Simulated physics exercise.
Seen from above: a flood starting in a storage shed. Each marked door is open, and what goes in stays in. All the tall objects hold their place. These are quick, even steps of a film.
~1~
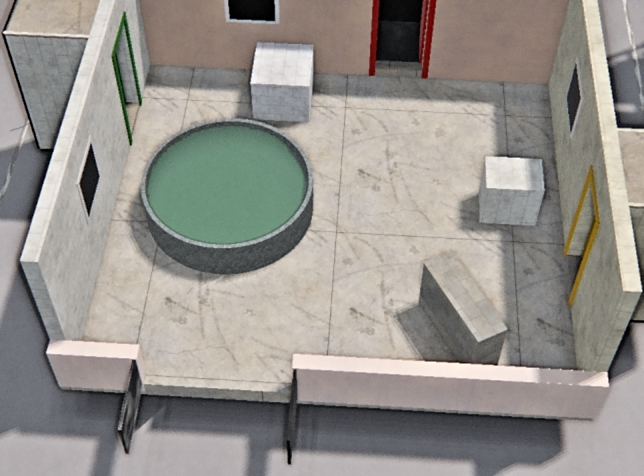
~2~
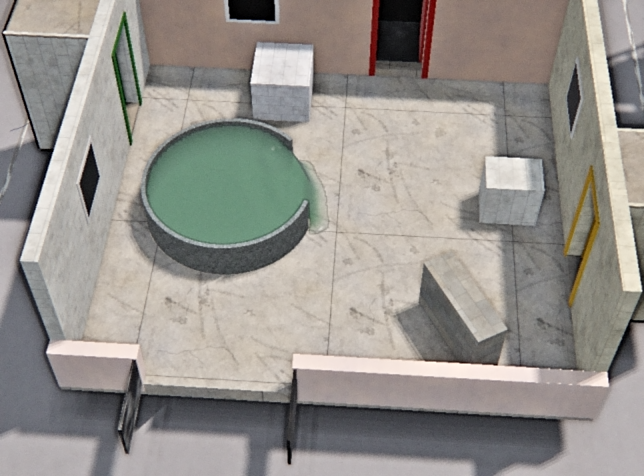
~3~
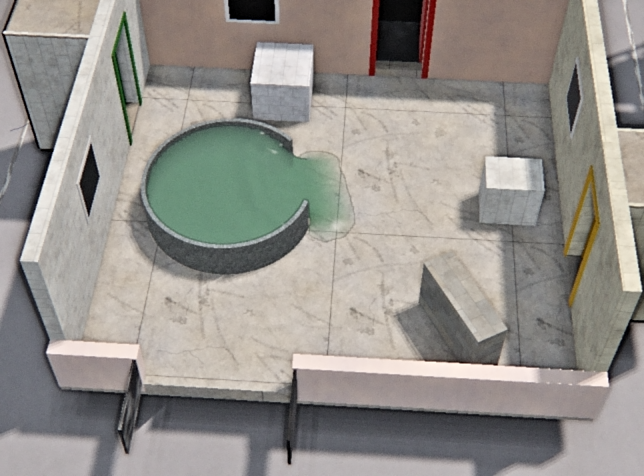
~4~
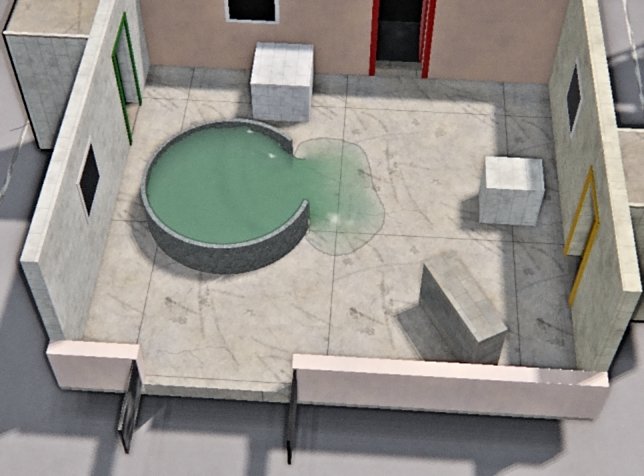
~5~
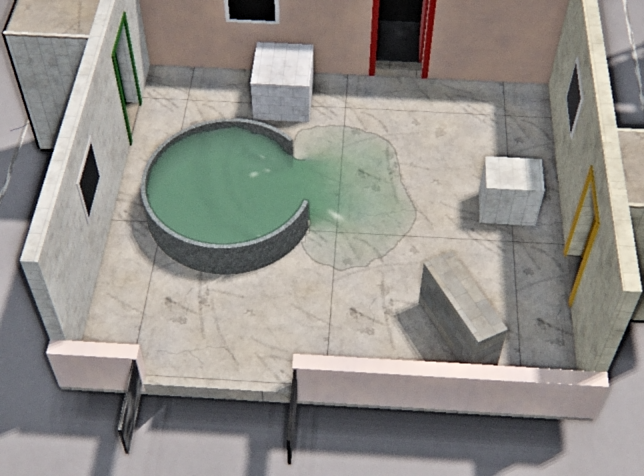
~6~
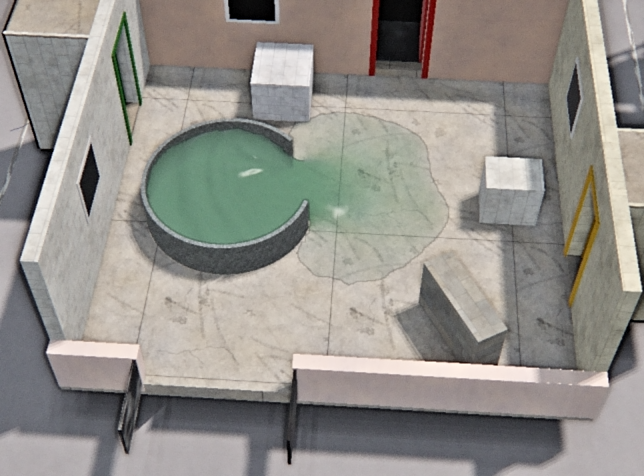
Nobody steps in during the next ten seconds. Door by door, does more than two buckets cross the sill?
The yellow door lets in a lot; the green door admits no more than that; the red door admits no more than that.
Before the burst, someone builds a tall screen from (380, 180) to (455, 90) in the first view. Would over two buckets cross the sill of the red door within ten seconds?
One by one: The red one is over.
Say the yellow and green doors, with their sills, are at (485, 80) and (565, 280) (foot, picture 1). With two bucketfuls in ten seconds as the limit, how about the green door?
Then: The green door passes that mark.
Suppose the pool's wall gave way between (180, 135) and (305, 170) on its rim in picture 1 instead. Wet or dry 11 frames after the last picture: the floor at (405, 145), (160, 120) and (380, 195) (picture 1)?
In turn: Wet, flooded, not flooded.
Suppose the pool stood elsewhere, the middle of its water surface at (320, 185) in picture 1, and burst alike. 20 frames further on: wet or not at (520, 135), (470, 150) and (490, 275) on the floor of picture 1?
One after the other: Wet, under water, under water.
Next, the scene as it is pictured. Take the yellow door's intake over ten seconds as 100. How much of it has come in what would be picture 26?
Near 35 in a hundred.
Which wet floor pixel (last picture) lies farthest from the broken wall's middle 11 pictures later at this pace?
At about (540, 89).
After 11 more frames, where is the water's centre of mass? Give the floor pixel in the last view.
Near (313, 195).
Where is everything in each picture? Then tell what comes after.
Still water in the round pool at (228, 183), in the first picture.
The front is at a hidden place, out from the gap at (308, 187), in the second picture.
Water pours out at (308, 189) and has run to (339, 234), in the third picture.
Water pours out at (308, 190) and has run to (355, 149), in the fourth picture.
Water pours out at (308, 190) and has run to (384, 143), in the fifth picture.
Water pours out at (308, 190) and has run to (414, 138), in the sixth picture.
A moment on, water covers 35 % of the floor; the yellow door not reached, the green door not reached, the red door not reached.
Next, water covers 45 % of the floor; the yellow door under two buckets in, the green door not reached, the red door wet at the sill, nothing in.
Then, water covers 50 % of the floor; the yellow door over two buckets in, the green door not reached, the red door wet at the sill, nothing in.
Later, water covers 60 % of the floor; the yellow door far over two buckets in, the green door not reached, the red door wet at the sill, nothing in.
In the end, water covers 90 % of the floor; the yellow door far over two buckets in, the green door wet at the sill, nothing in, the red door wet at the sill, nothing in.
